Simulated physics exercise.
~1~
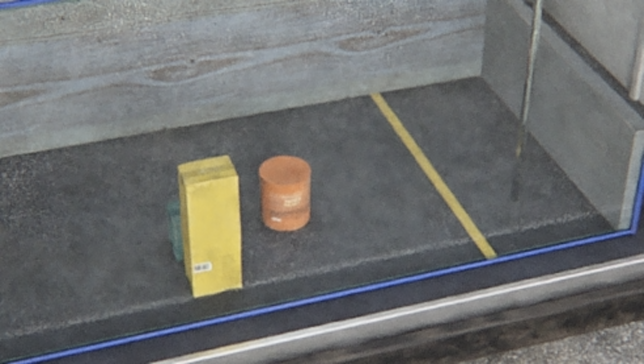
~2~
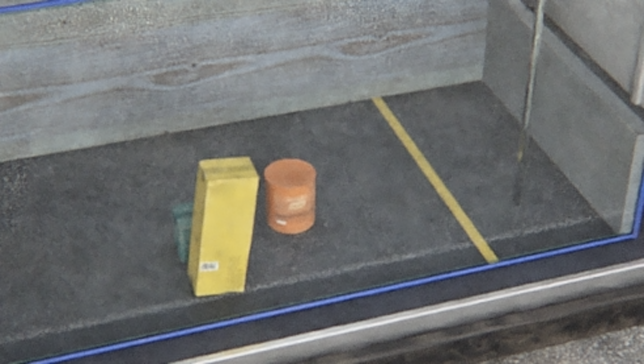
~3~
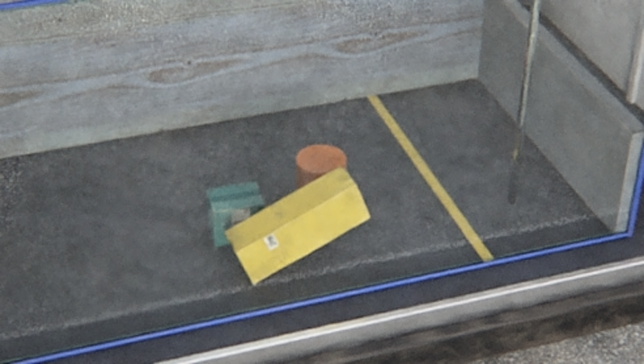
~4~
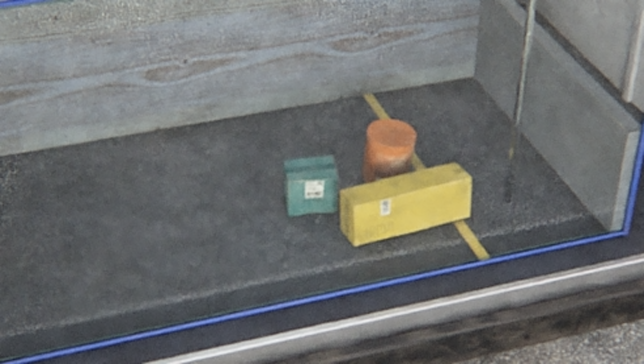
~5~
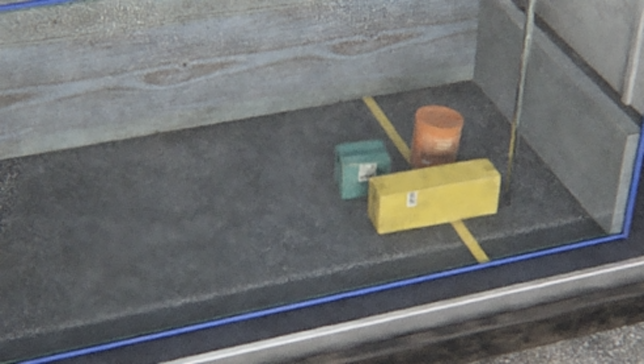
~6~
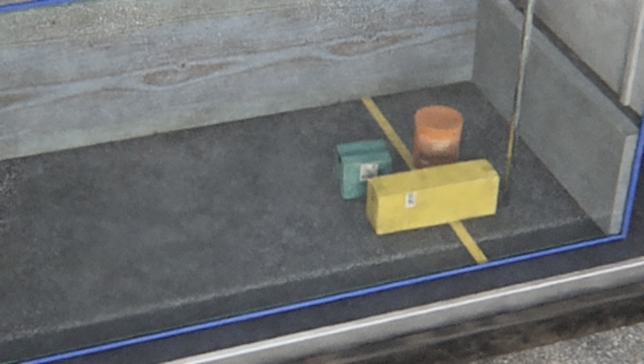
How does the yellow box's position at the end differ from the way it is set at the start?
At the start the yellow box stands upright, but at the end it is lying on its side.
To begin with, a tall yellow box stands upright on the dark floor of a grey-walled bay, with a teal carton partly hidden behind it and an orange bucket to its right. The yellow box leans to the right, then topples onto its side as all three objects slide toward a yellow line. They keep travelling right, the bucket staying upright as it reaches and crosses the line. Finally the movement dies away, leaving the bucket beyond the line near the pole, the teal carton short of it, and the yellow box lying in front, partly covering the line.
